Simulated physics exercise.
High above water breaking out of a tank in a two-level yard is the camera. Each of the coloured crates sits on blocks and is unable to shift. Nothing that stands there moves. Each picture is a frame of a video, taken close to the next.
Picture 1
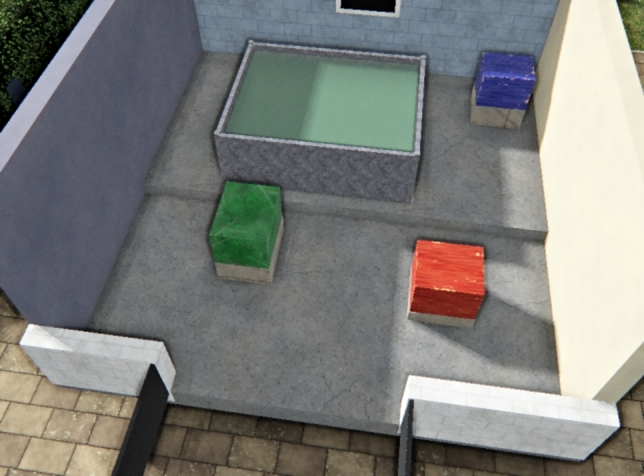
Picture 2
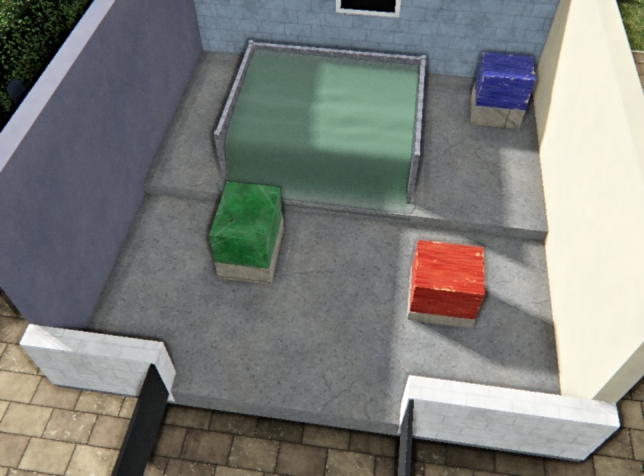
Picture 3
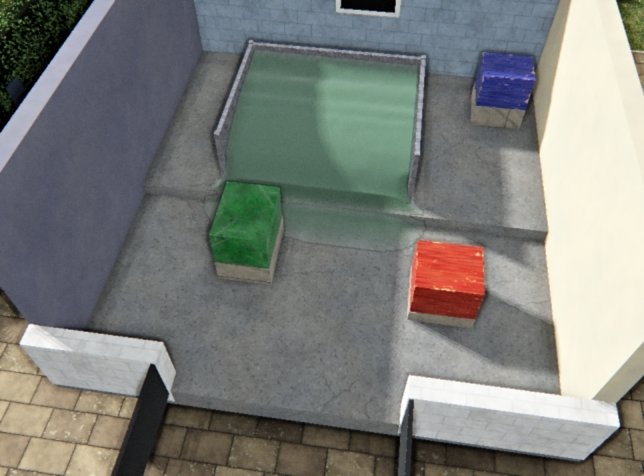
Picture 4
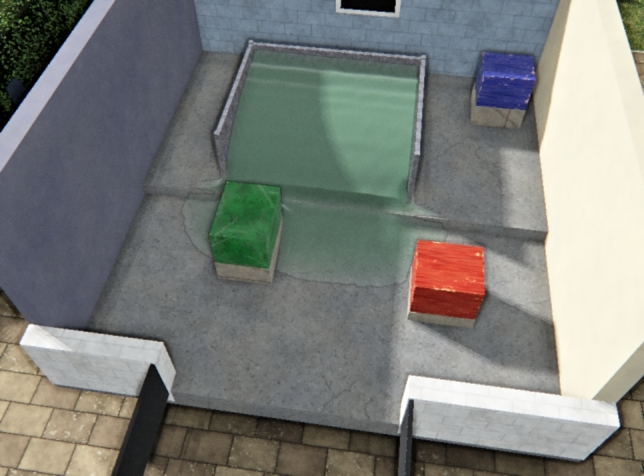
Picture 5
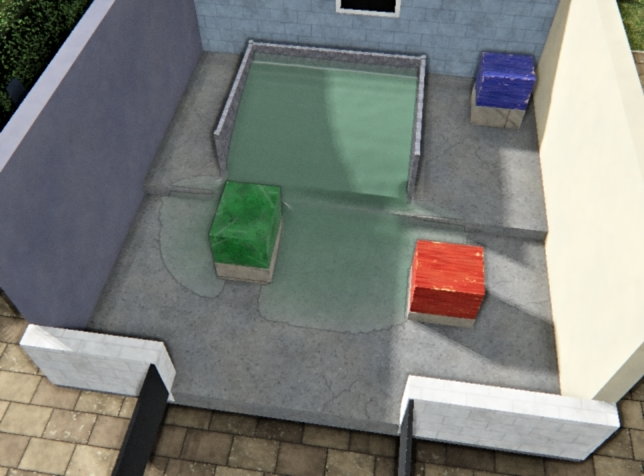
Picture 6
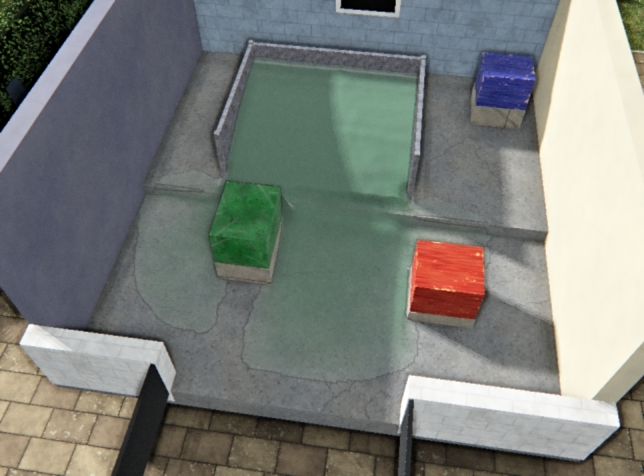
Greenish water broke out of the open front of a raised tank and poured down onto the lower level of the yard, spreading around the green crate and alongside the unmoving red one.
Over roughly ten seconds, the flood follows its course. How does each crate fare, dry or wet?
As I see it, the red crate is flooded, the green crate is flooded, the blue crate is not flooded.
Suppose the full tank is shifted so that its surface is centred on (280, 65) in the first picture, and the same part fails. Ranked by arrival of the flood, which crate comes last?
Crate marked blue.
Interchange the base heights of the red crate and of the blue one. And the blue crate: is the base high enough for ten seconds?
For the blue crate, the answer is that it stays clear.
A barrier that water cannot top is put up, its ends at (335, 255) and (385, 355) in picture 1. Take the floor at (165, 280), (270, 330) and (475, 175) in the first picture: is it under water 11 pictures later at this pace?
One by one: Soaked, soaked, spared.
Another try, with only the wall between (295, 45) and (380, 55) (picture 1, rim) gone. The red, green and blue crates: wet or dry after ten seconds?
Going through them, the red crate gets reached, the green crate is never reached and the blue crate gets reached.
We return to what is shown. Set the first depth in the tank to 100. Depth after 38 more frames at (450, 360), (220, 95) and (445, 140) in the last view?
Around 20, 0 and 0 %.
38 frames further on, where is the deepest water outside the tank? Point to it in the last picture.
Somewhere close to (560, 426).
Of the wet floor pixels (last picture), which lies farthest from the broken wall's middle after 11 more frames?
Close to (560, 426).
A moment on, water covers 50 % of the floor; the red crate water round its plinth, the green crate water round its plinth, the blue crate not reached.
Next, water covers 55 % of the floor; the red crate water round its plinth, the green crate water round its plinth, the blue crate not reached.
Then, water covers 55 % of the floor; the red crate water round its plinth, the green crate water round its plinth, the blue crate not reached.
Later, water covers 55 % of the floor; the red crate water round its plinth, the green crate water round its plinth, the blue crate not reached.
In the end, water covers 60 % of the floor; the red crate was topped, the green crate was topped, the blue crate stayed above the water.
